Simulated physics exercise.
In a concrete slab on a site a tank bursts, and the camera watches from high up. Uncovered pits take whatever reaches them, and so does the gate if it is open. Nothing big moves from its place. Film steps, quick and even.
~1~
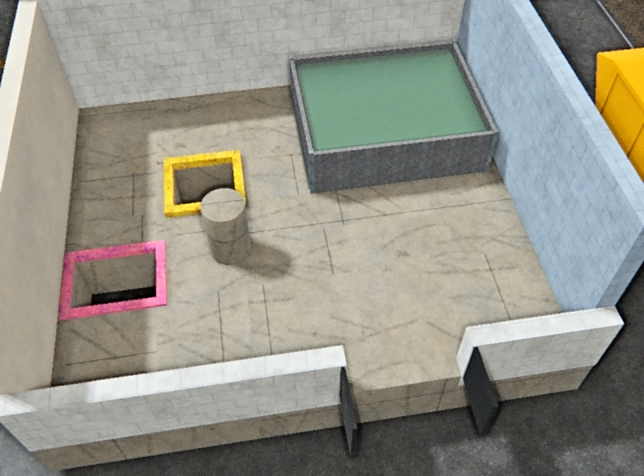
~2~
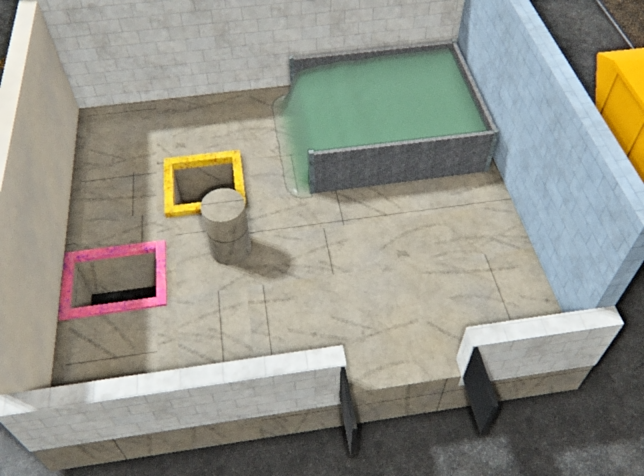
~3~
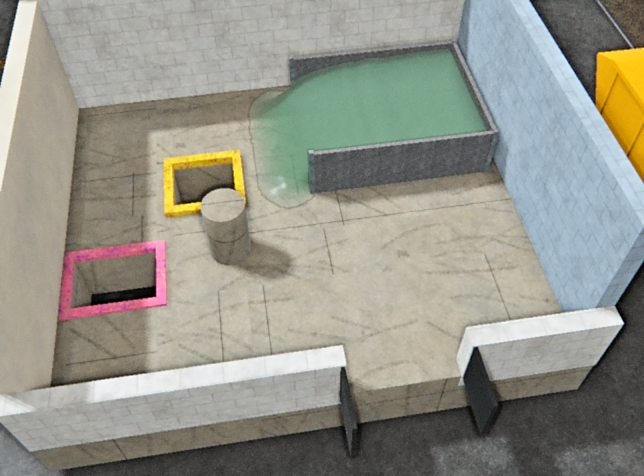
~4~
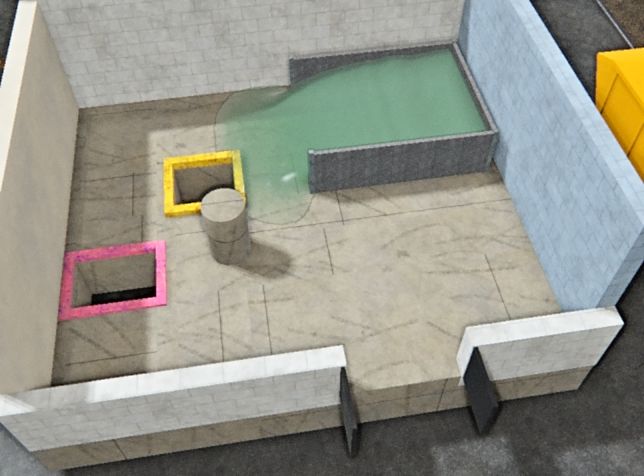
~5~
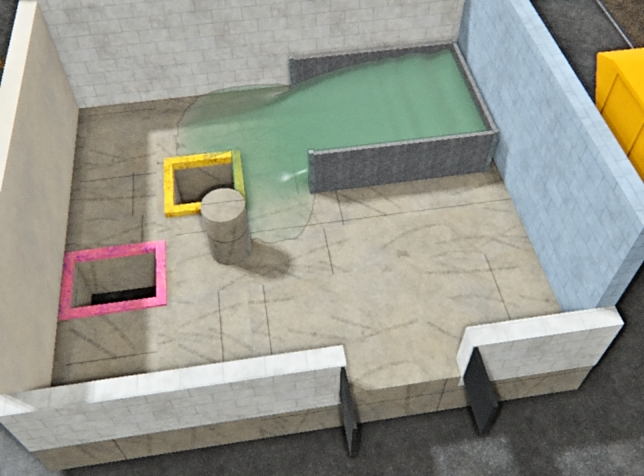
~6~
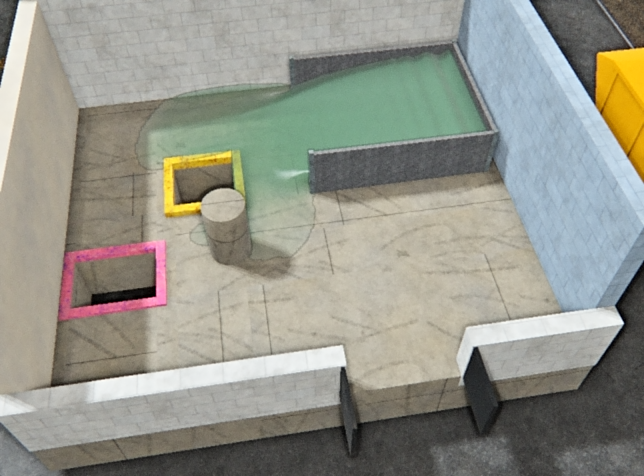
A grey-walled tank of green water stands at the upper right of a walled concrete slab, seen from high up by a still camera. A yellow-edged square opening and a stubby round pillar sit left of centre, with a pink-edged opening at lower left. The tank's left side gives way, and water pours out leftward, spreading in a thinning sheet around the yellow opening.
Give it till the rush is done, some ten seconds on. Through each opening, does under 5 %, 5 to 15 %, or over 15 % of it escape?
One by one: The gate swallows below five per cent. The yellow pit swallows beyond fifteen per cent. The pink pit swallows beyond fifteen per cent.
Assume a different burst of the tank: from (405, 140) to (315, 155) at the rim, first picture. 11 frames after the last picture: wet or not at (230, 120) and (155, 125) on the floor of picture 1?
In order: Spared and spared.
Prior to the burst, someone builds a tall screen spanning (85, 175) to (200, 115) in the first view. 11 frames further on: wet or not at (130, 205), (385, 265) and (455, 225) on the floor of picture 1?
As listed: Under water, free of water, free of water.
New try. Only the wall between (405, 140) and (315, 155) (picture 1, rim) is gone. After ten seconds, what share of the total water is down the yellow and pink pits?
I'd say the yellow pit gets around 0 percent and the pink pit around 15 percent.
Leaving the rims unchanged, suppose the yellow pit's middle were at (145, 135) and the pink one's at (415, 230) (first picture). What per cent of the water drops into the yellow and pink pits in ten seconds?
Per cent, approx.: Yellow 30, pink 2.
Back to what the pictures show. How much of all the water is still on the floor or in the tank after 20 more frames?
Near 74 in a hundred.
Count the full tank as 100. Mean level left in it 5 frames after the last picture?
Roughly 58 per cent.
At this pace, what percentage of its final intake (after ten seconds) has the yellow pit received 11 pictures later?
Approximately 60 in a hundred, I reckon.
A moment on, water covers 35 % of the floor; the gate 0 %, the yellow pit 6 %, the pink pit 0 %.
Next, water covers 45 % of the floor; the gate 0 %, the yellow pit 12 %, the pink pit 1 %.
Then, water covers 60 % of the floor; the gate 0 %, the yellow pit 17 %, the pink pit 9 %.
Later, water covers 80 % of the floor; the gate 1 %, the yellow pit 20 %, the pink pit 23 %.
In the end, water covers 95 % of the floor; the gate 3 %, the yellow pit 20 %, the pink pit 29 %.
